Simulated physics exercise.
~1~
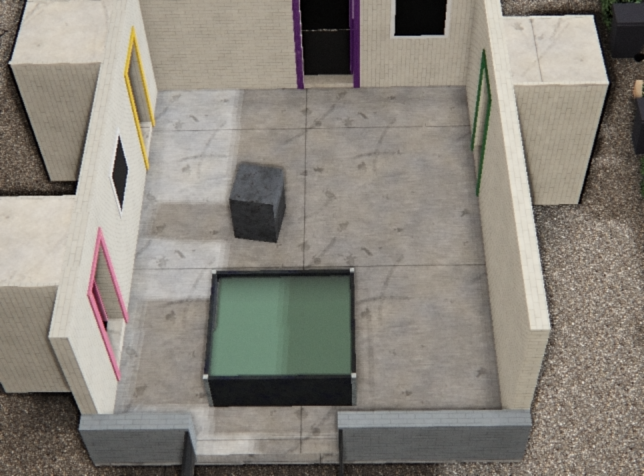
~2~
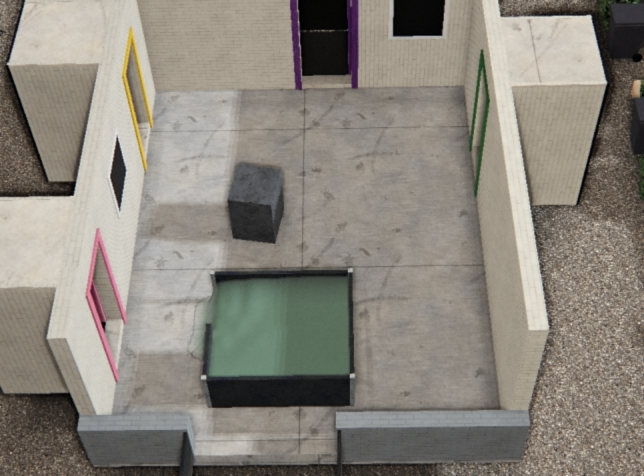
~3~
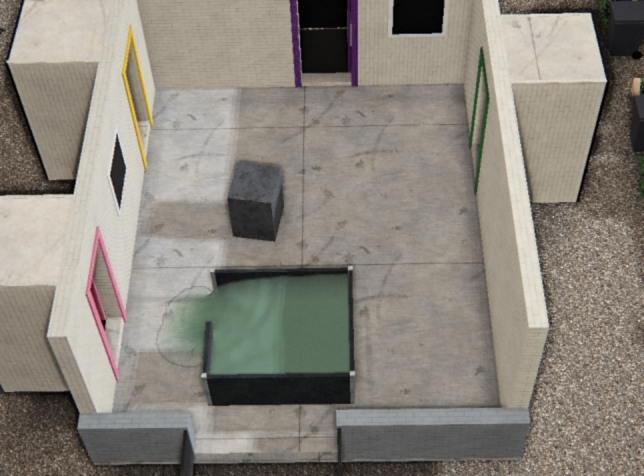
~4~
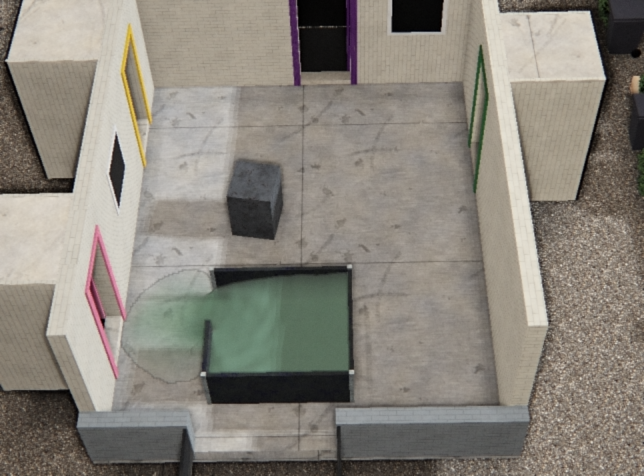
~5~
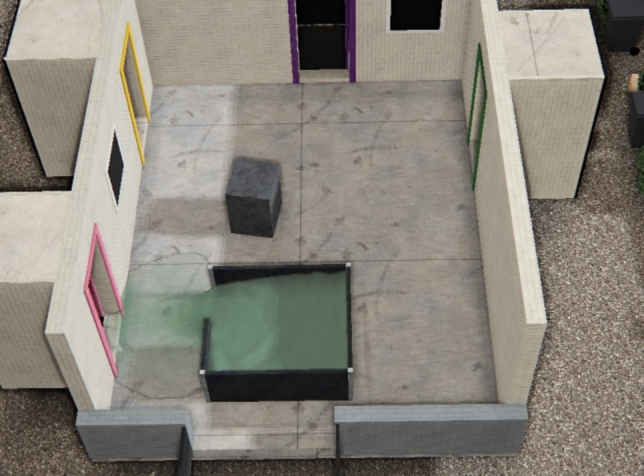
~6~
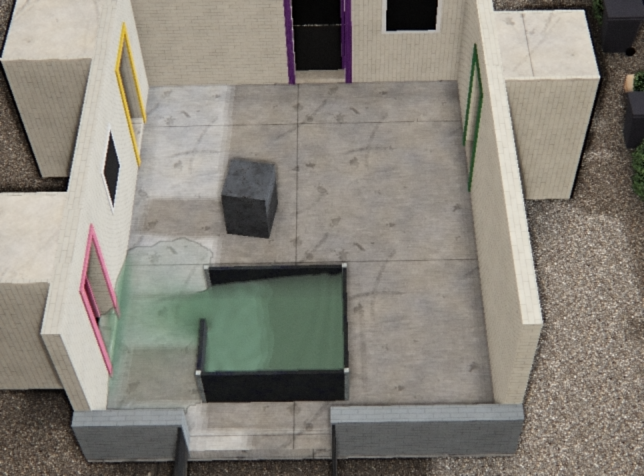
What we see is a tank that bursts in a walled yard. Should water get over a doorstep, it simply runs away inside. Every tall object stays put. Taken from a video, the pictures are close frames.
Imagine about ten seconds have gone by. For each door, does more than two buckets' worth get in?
In order: The green door will let in an allowed amount; the yellow door will let in an allowed amount; the pink door will let in too much; the purple door will let in an allowed amount.
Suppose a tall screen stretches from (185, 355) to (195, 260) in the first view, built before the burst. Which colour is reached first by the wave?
That would be the door marked pink.
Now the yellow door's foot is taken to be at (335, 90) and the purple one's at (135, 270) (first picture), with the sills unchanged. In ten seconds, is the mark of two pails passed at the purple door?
As far as I can tell, the purple door comes in higher.
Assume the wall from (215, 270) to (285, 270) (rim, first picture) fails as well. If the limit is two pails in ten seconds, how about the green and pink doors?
Green: Under the line; pink: Under the line.
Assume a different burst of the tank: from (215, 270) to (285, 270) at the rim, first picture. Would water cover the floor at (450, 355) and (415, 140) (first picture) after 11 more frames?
In the order asked, I get still bare for the first and drenched for the second.
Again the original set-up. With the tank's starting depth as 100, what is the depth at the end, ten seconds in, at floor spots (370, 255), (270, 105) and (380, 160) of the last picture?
Some 4, 6 and 4 in a hundred.
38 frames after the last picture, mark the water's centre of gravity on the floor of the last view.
My reading is close to (255, 264).
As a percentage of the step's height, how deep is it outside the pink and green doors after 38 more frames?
Some 100 percent, then some 20 percent.
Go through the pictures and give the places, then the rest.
In the first picture, the open tank at (282, 325) is whole and still.
In the second picture, the front is at (200, 356), out from the gap at (216, 318).
In the third picture, water pours out at (216, 318) and has run to (165, 347).
In the fourth picture, water pours out at (216, 317) and has run to (127, 333).
In the fifth picture, the front is at (116, 372), out from the gap at (215, 315).
In the sixth picture, water pours out at (211, 315) and has run to (108, 402).
A moment on, water covers 15 % of the floor; the green door not reached, the yellow door not reached, the pink door over two buckets in, the purple door not reached.
Next, water covers 25 % of the floor; the green door not reached, the yellow door wet at the sill, nothing in, the pink door far over two buckets in, the purple door not reached.
Then, water covers 45 % of the floor; the green door not reached, the yellow door wet at the sill, nothing in, the pink door far over two buckets in, the purple door wet at the sill, nothing in.
Later, water covers 65 % of the floor; the green door wet at the sill, nothing in, the yellow door wet at the sill, nothing in, the pink door far over two buckets in, the purple door wet at the sill, nothing in.
In the end, water covers 90 % of the floor; the green door wet at the sill, nothing in, the yellow door wet at the sill, nothing in, the pink door far over two buckets in, the purple door wet at the sill, nothing in.
